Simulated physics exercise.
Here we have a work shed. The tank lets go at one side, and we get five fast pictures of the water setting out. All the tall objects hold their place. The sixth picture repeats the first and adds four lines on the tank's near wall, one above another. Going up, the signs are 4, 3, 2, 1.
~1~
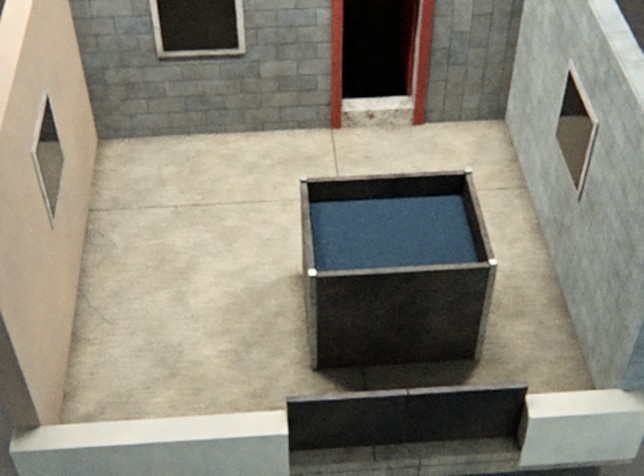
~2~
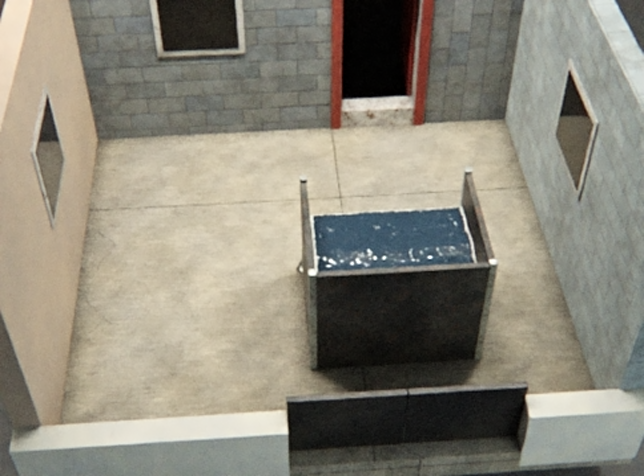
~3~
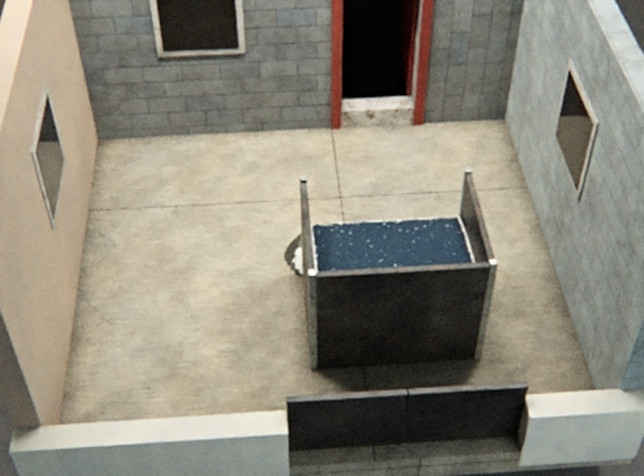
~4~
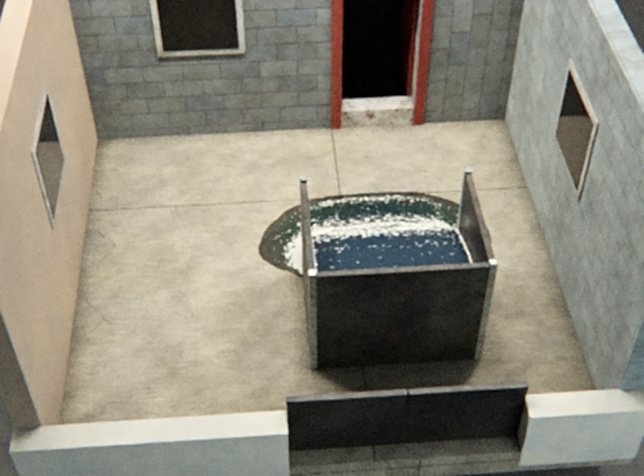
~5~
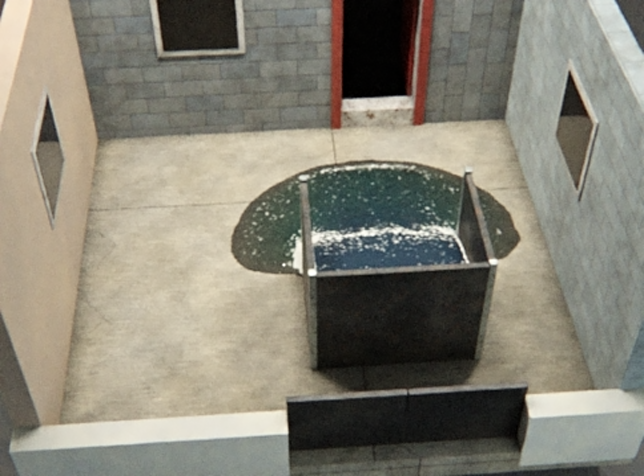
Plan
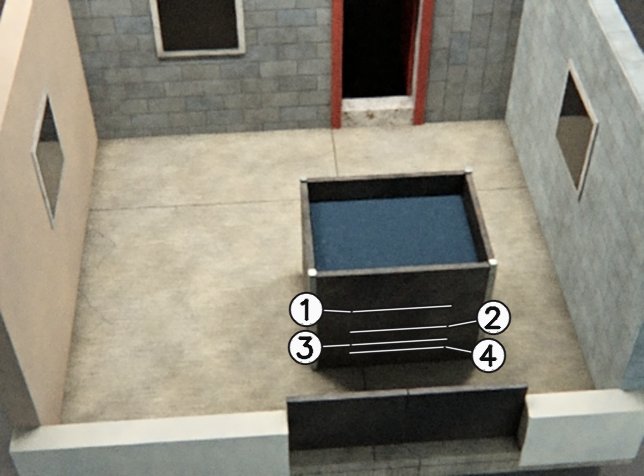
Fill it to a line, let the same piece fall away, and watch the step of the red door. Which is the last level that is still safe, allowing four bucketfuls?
2 is the one.
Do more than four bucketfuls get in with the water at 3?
No, that is safe.
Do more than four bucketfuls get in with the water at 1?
Yes, that goes wrong.
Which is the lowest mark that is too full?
1.
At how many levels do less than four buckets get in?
Three of the four.
In white, 1 at (401, 308); 2 at (399, 329); 3 at (398, 342); 4 at (397, 349); from the bottom up 4, 3, 2, 1.
Choosing 1, about 10 bucketfuls get in.
Choosing 2, a bucket or two gets in.
Choosing 3, nothing gets over.
Choosing 4, nothing gets over.
